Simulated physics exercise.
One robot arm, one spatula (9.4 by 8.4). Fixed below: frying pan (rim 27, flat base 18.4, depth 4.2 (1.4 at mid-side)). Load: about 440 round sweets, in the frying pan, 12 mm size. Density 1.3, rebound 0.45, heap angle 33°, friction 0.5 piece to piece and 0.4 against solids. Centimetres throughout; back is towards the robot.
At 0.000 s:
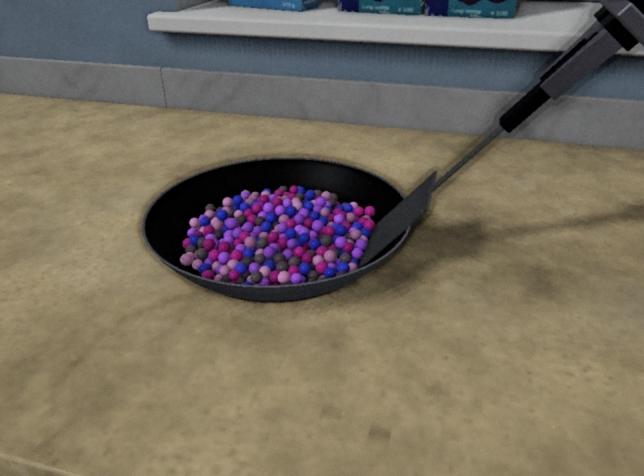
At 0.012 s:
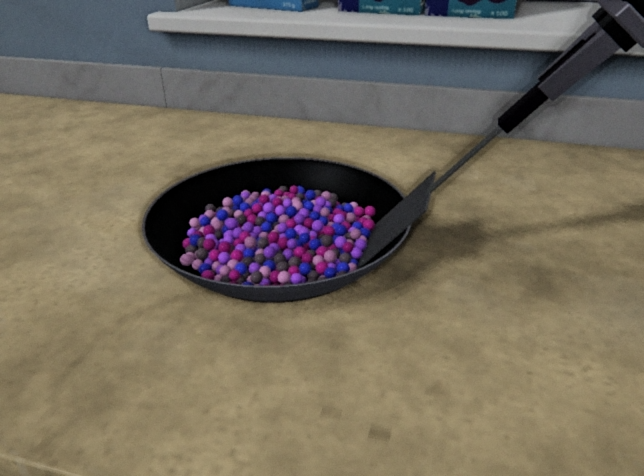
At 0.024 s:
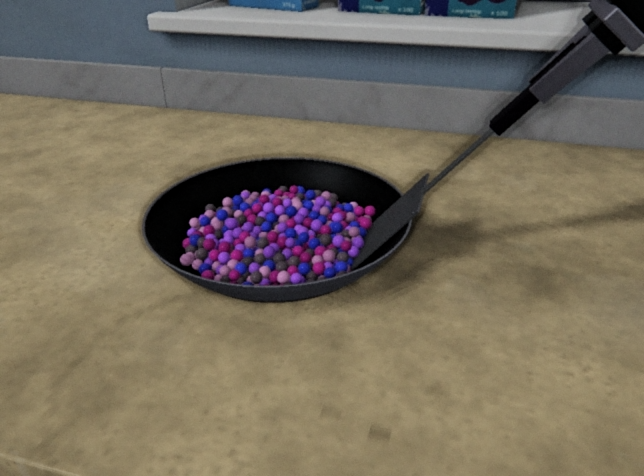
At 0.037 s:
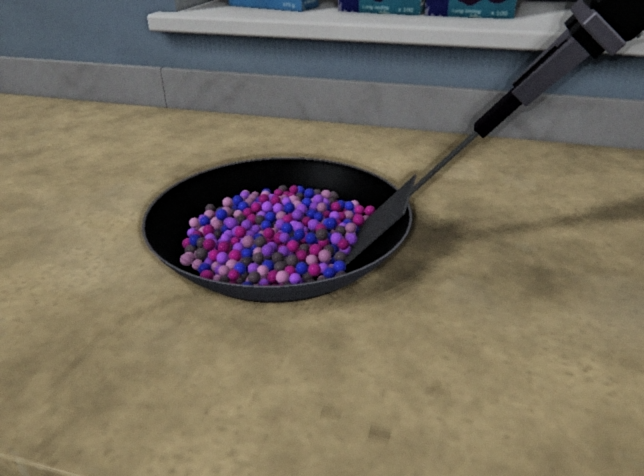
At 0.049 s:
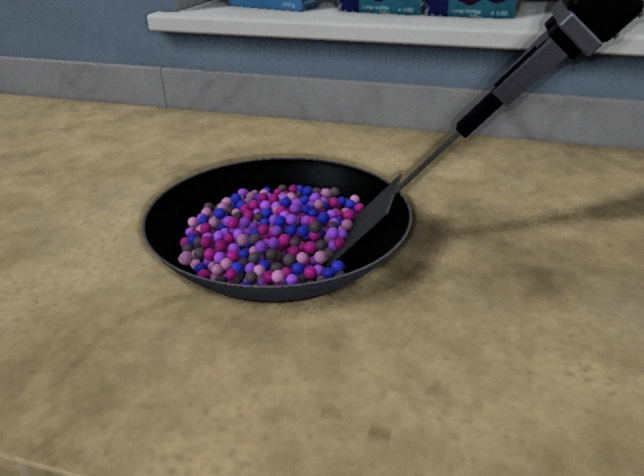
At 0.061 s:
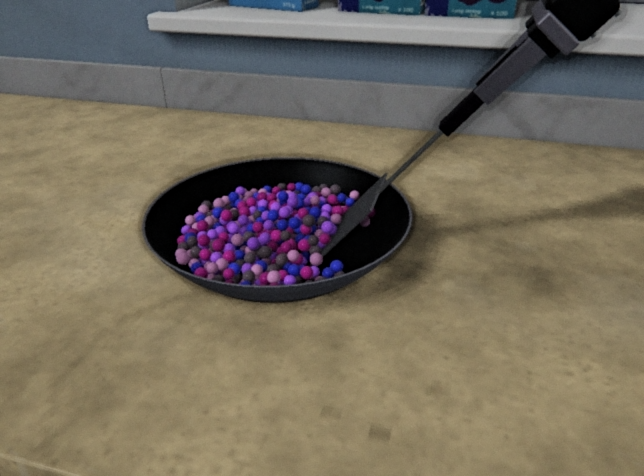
At first, a robot arm holds a dark spatula still at the right side of a black frying pan filled with small pink, purple, blue and grey sweets. The spatula then slides left into the pan, pressing against the heap, and the nearby sweets shift slightly to the left.
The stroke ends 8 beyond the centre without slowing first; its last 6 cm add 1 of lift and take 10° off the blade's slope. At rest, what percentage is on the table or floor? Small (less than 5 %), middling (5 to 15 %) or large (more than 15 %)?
Answer: Large; more than 15 % of the round sweets finish on the table or floor.
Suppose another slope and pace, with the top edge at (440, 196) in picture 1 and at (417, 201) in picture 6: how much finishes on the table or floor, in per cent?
Some 5 per cent.
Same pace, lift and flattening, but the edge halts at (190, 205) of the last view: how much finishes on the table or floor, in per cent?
Some 45 per cent.
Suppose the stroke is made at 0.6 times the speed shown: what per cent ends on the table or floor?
About 5 per cent.
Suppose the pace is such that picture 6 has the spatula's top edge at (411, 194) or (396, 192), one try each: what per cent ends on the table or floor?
Some 5 and 5 per cent.
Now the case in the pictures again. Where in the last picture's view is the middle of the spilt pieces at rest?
Around (100, 217).
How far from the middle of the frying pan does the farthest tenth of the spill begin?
About 35 cm.
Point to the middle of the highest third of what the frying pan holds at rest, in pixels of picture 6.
Around (195, 211).
By 0.09 s, sloping 51°, highest piece 6 above the table; 444 in the frying pan.
By 0.13 s, sloping 48°, highest piece 7 above the table; 444 in the frying pan.
By 0.34 s, sloping 41°, highest piece 8 above the table; 357 in the frying pan, 74 on the table or floor, 13 on the blade or in flight.
By 1.39 s, sloping 41°, highest piece 5 above the table; 356 in the frying pan, 88 on the table or floor.
Final count, 356 in the frying pan, 88 on the table or floor. That is 20 % on the table or floor.
